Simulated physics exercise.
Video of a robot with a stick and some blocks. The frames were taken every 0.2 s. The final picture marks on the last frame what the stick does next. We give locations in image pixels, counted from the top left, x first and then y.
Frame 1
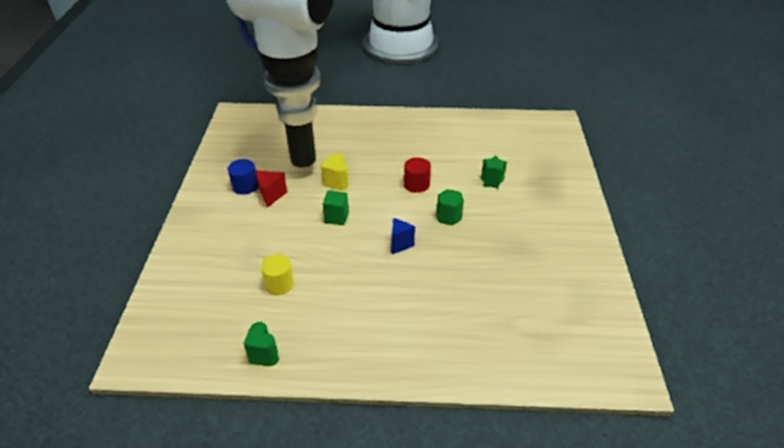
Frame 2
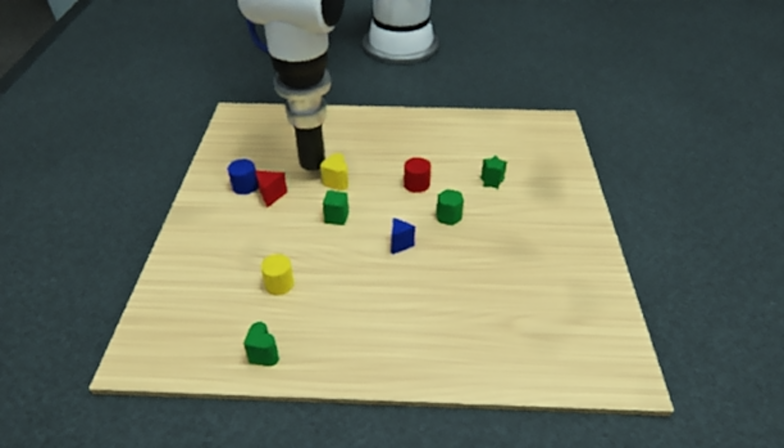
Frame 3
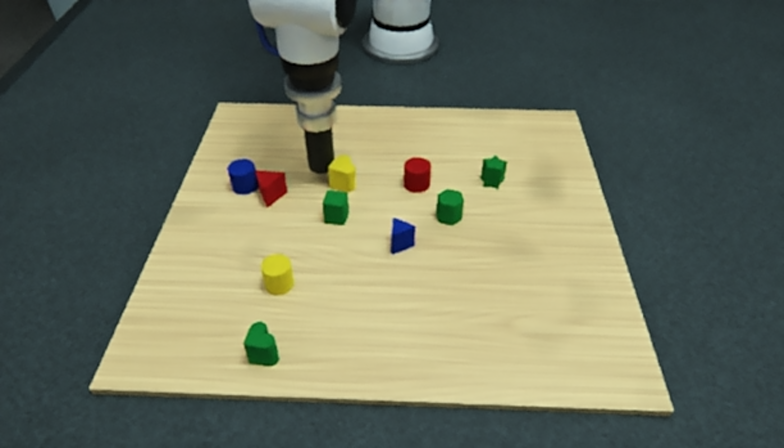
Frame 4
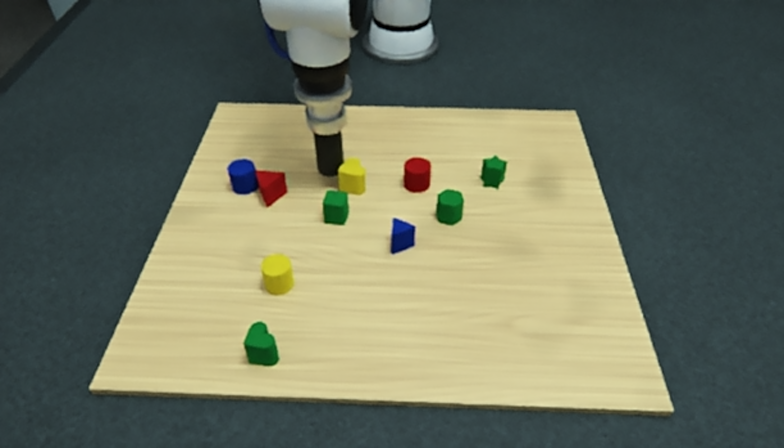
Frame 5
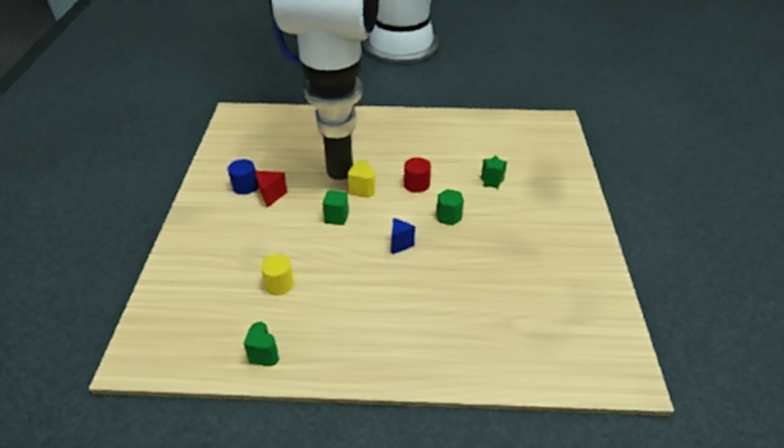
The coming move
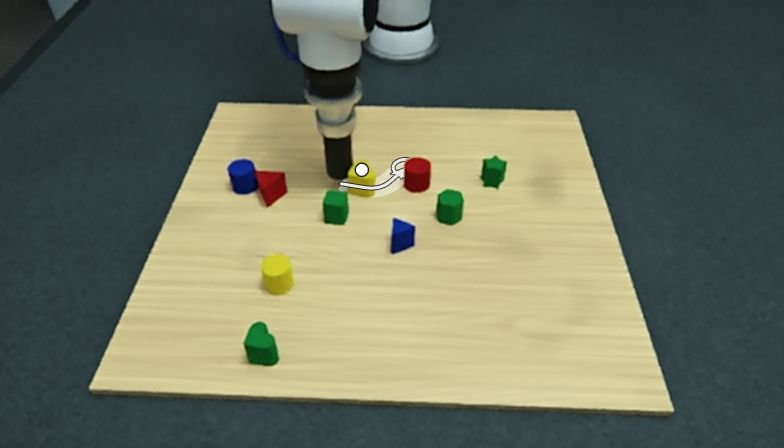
Robot arm with a black stick moving right and nudging a yellow block a short way across a board of colored blocks.
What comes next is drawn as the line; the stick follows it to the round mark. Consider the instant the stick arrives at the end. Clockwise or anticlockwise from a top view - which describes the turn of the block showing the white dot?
Prediction: Clockwise.
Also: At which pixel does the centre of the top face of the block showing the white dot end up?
It is going to be at (400, 178).
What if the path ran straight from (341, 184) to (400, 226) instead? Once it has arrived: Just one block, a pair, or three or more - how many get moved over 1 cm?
One block moves.
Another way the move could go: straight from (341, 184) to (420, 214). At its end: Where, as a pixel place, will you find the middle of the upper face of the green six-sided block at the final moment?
Answer: (476, 203).
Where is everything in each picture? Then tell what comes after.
The first picture shows tip of the stick (303, 160), middles of tops, green four-sided block (335, 197), yellow heart-shaped block (335, 162), red circle (418, 164).
The second picture shows stick (313, 163), nothing pushed.
The third picture shows stick (322, 166), yellow heart-shaped block (342, 164).
The fourth picture shows stick (331, 169), yellow heart-shaped block (352, 167).
The fifth picture shows stick (340, 172), green four-sided block (335, 197), yellow heart-shaped block (362, 170), red circle (418, 164).
The line goes from (341, 184) by way of (367, 188) and (390, 181) to (406, 168); the dot is on the yellow heart-shaped block.
What follows on the original path. One third of the way, stick (367, 176); yellow heart-shaped block (389, 175).
Two thirds of the way, stick (391, 169); yellow heart-shaped block (400, 178), turned 25° clockwise.
At the end, stick (406, 156); green four-sided block unmoved; yellow heart-shaped block (400, 178), turned 25° clockwise; red circle (423, 163).
